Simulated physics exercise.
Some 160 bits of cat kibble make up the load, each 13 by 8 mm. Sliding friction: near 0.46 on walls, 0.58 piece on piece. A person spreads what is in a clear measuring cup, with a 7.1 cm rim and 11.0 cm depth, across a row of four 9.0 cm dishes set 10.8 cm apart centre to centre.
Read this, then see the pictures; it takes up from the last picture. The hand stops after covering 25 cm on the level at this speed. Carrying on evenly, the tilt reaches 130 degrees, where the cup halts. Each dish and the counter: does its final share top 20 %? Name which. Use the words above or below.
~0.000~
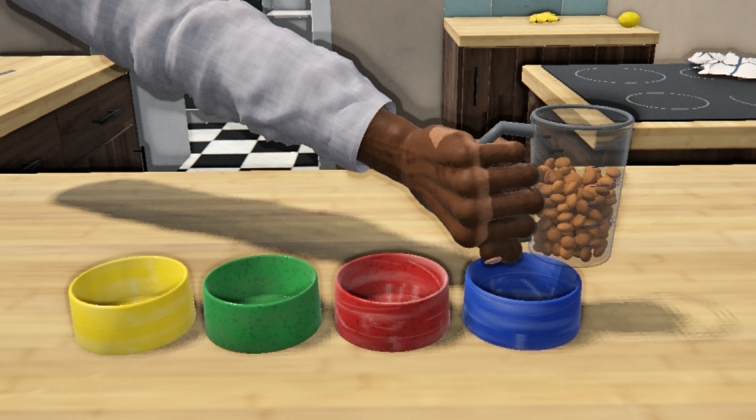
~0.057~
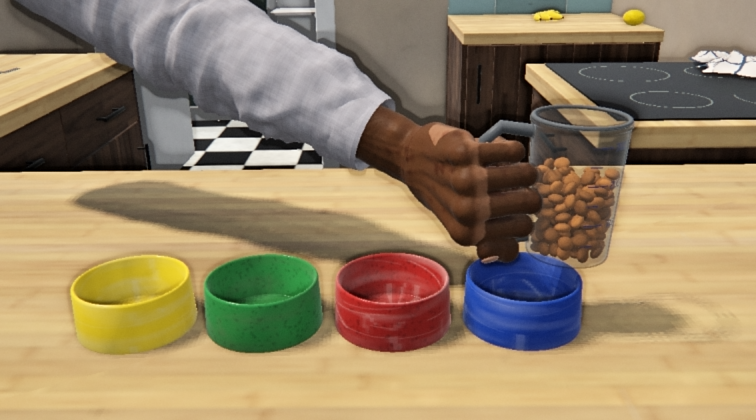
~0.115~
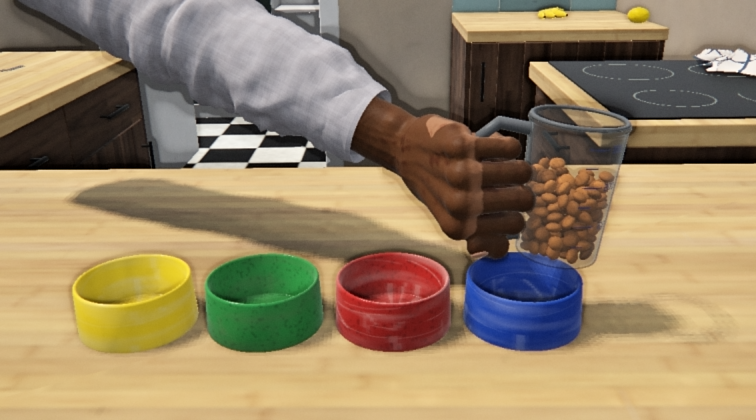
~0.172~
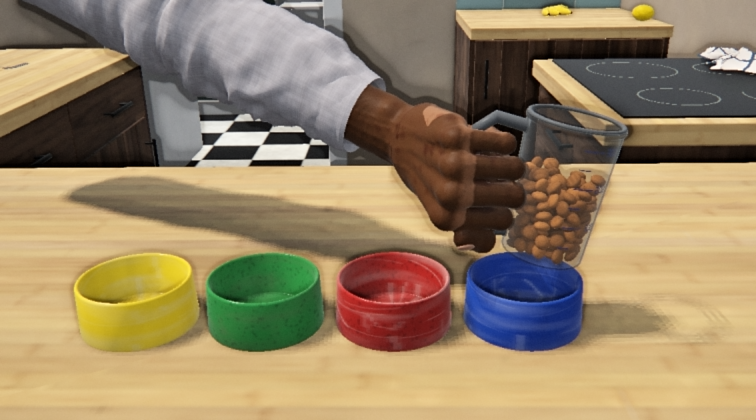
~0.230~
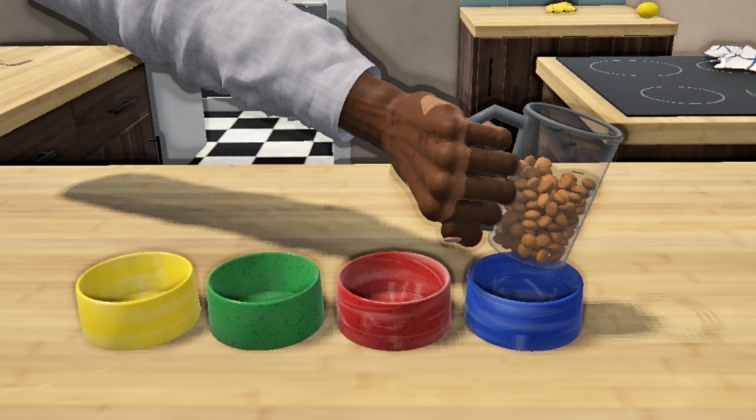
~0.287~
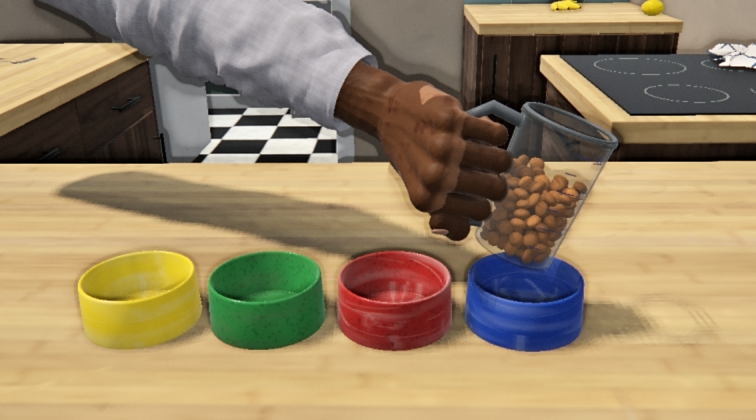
Red dish - above; blue dish - below; green dish - below; yellow dish - below; counter - below.
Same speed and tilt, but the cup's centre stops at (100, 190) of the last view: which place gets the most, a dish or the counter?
That'd be red, it takes the most.
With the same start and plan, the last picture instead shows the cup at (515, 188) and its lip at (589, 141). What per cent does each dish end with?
Red 10; blue 0; green 40; yellow 0.
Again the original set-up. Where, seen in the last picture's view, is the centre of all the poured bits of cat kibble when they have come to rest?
Est. centre at rest: (386, 294) px.
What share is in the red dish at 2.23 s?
So far, roughly 95 per cent.
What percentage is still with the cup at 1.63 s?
Around 40 per cent of the load.
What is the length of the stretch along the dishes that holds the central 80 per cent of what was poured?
The stretch is around 6 cm long.
After 1.09 s, tilt 90 degrees; cup holds 100 %.
Then, at 1.63 s, tilt 130 degrees; cup holds 40 %, red 60 %.
Then, at 2.23 s, tilt 130 degrees; cup holds 0 %, red 95 %.
In the end, at 2.5 s, red 95 %, blue 0 %, green 0 %, yellow 0 %, counter 5 %.
